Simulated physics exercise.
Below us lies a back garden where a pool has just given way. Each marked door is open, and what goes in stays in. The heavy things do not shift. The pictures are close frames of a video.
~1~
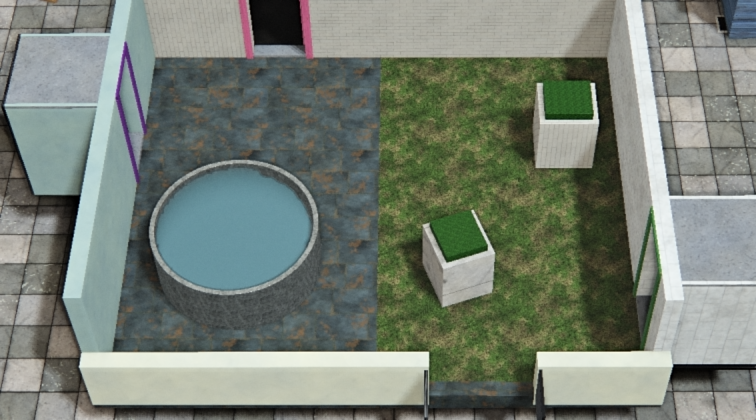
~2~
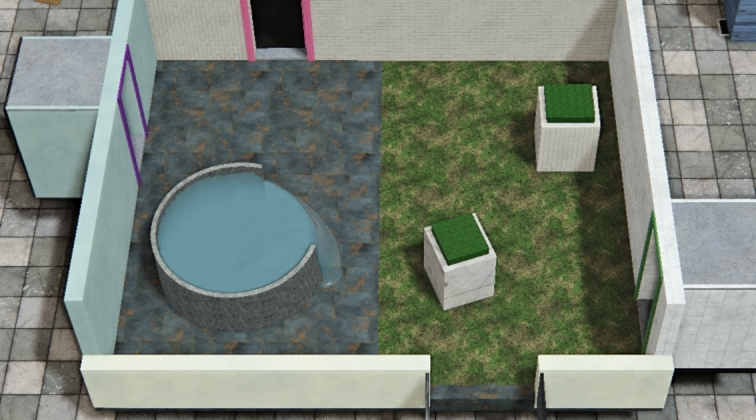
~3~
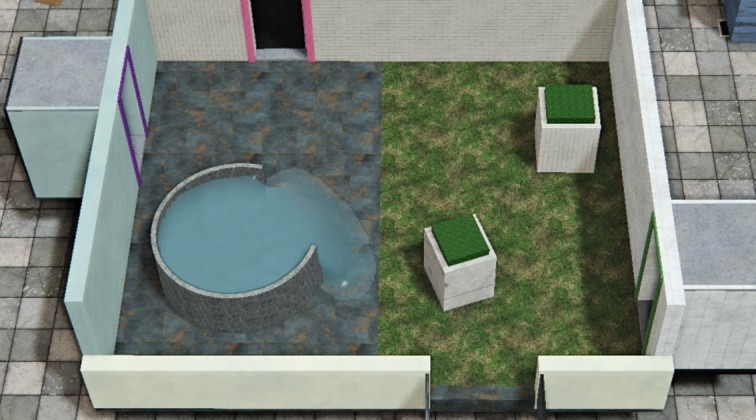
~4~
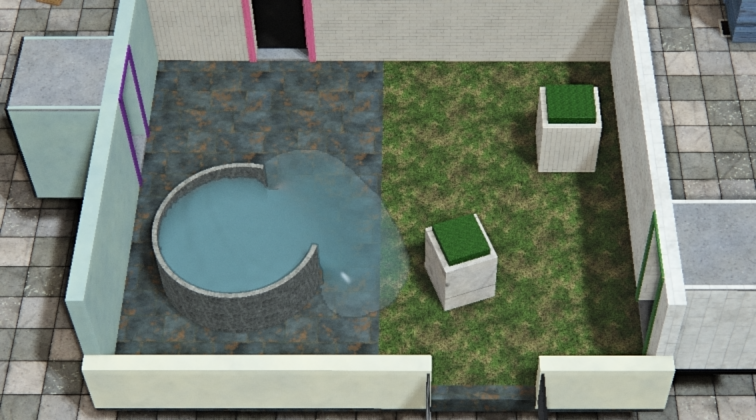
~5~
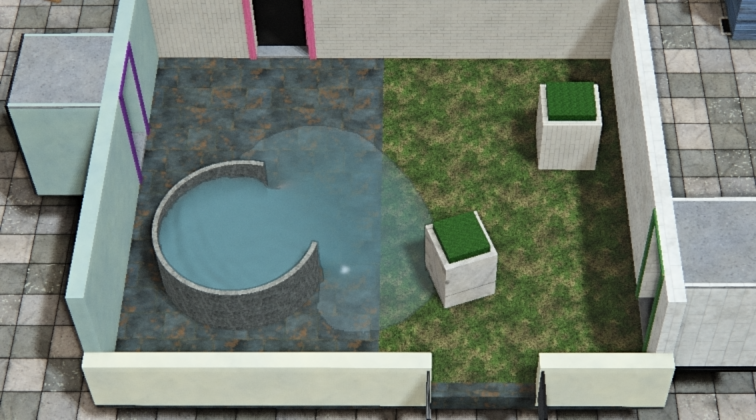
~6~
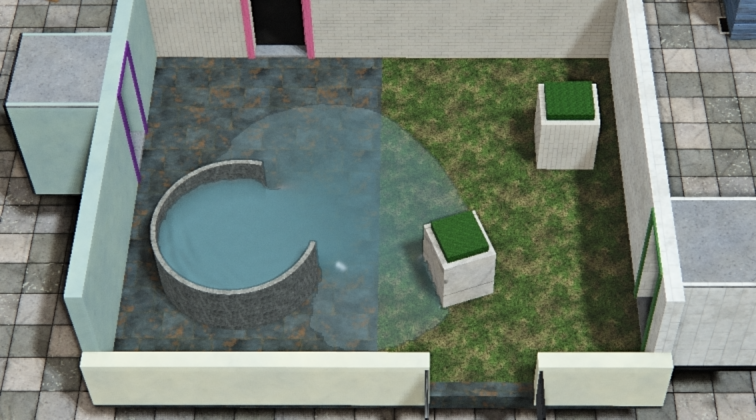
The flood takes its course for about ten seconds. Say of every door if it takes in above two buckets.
In the end: The green door takes more than that; the purple door stays under that; the pink door stays under that.
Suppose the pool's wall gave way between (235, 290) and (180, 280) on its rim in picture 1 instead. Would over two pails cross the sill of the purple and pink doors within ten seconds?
Then: The purple door lets less in, the pink door goes over.
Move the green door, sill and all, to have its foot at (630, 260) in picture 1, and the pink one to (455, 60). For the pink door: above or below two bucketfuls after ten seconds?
One by one: Pink door lets more in.
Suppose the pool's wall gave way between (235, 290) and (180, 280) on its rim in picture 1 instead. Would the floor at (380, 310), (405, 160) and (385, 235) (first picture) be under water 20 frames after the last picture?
As listed: Awash, free of water, covered.
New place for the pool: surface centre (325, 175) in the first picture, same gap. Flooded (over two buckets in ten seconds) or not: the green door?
One by one: The green door takes more.
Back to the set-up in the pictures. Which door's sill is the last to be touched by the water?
It is the purple door.
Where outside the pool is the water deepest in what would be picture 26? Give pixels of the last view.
Around (602, 60).
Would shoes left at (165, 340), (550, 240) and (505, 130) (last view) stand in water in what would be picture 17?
As listed: Clear, awash, awash.
A moment on, water covers 40 % of the floor; the green door not reached, the purple door not reached, the pink door wet at the sill, nothing in.
Next, water covers 55 % of the floor; the green door not reached, the purple door not reached, the pink door under two buckets in.
Then, water covers 70 % of the floor; the green door wet at the sill, nothing in, the purple door not reached, the pink door under two buckets in.
Later, water covers 90 % of the floor; the green door under two buckets in, the purple door not reached, the pink door under two buckets in.
In the end, water covers 100 % of the floor; the green door far over two buckets in, the purple door wet at the sill, nothing in, the pink door under two buckets in.
